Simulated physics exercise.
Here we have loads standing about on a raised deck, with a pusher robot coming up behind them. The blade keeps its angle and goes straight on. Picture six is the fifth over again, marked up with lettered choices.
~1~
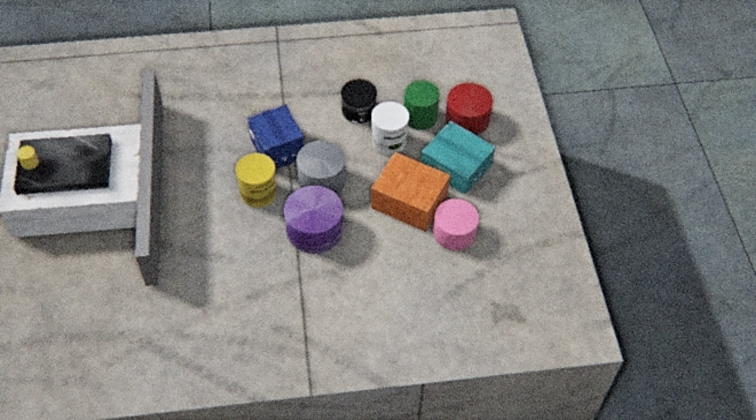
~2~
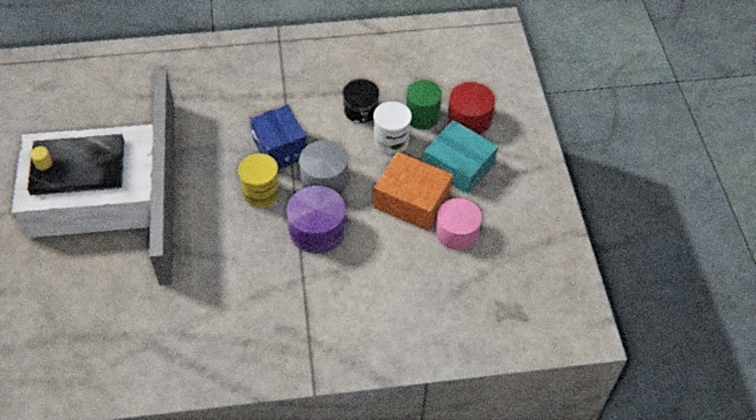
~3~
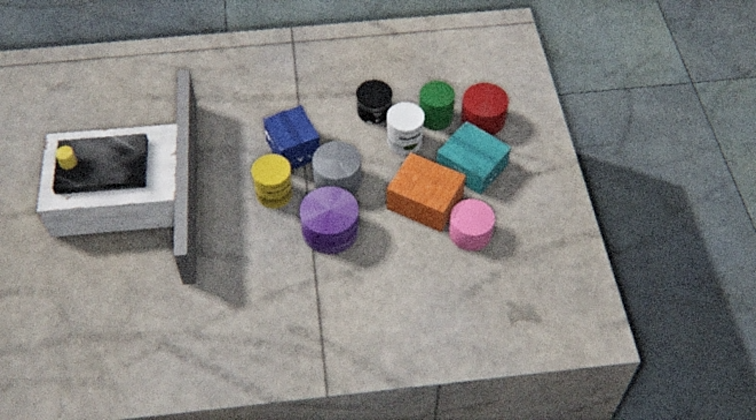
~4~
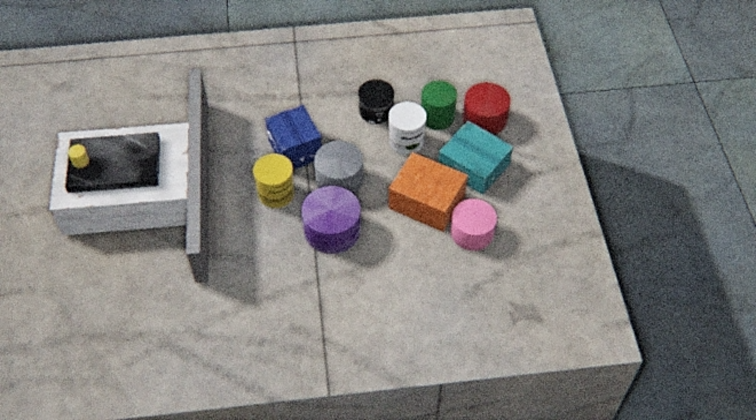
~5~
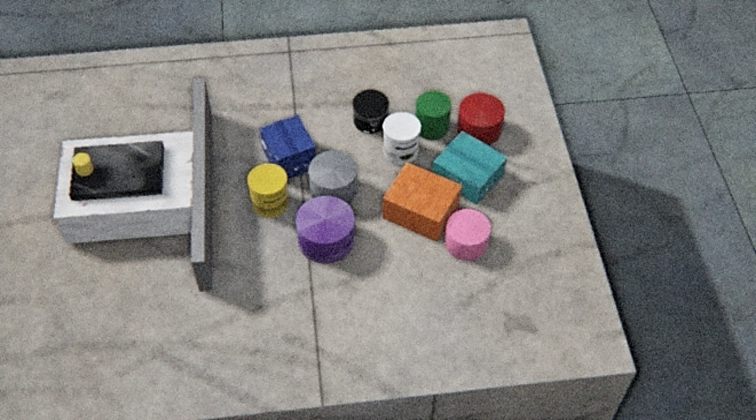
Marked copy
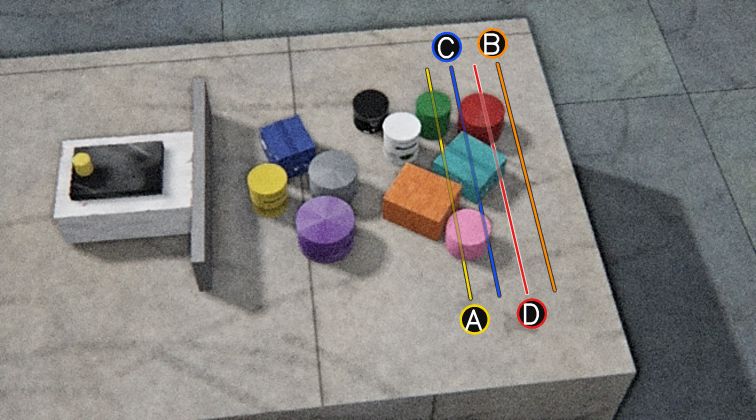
The video shows colourful boxes and round containers clustered on a raised grey deck while a white pusher robot with an upright front plate moves a short way right toward them, leaving the objects undisturbed as the view shifts slightly.
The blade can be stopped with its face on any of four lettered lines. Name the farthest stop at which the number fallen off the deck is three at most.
No fourth one falls up to D.
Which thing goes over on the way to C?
It is the turquoise box.
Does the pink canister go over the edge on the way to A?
No.
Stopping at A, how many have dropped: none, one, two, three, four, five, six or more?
By then, none.
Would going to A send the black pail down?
By then, no.
On the marked copy, A at (447, 174); B at (524, 167); C at (473, 171); D at (498, 169).
Following D. Soon after the start, robot (237, 159); purple canister (351, 229); blue box (336, 147).
Later, robot (346, 149); turquoise box (537, 165); red canister (507, 114).
In the end, robot (428, 142); red canister over the edge; turquoise box over the edge; three fallen.
As for the rest, A is within the limit but short; B drops six; C is within the limit but short.
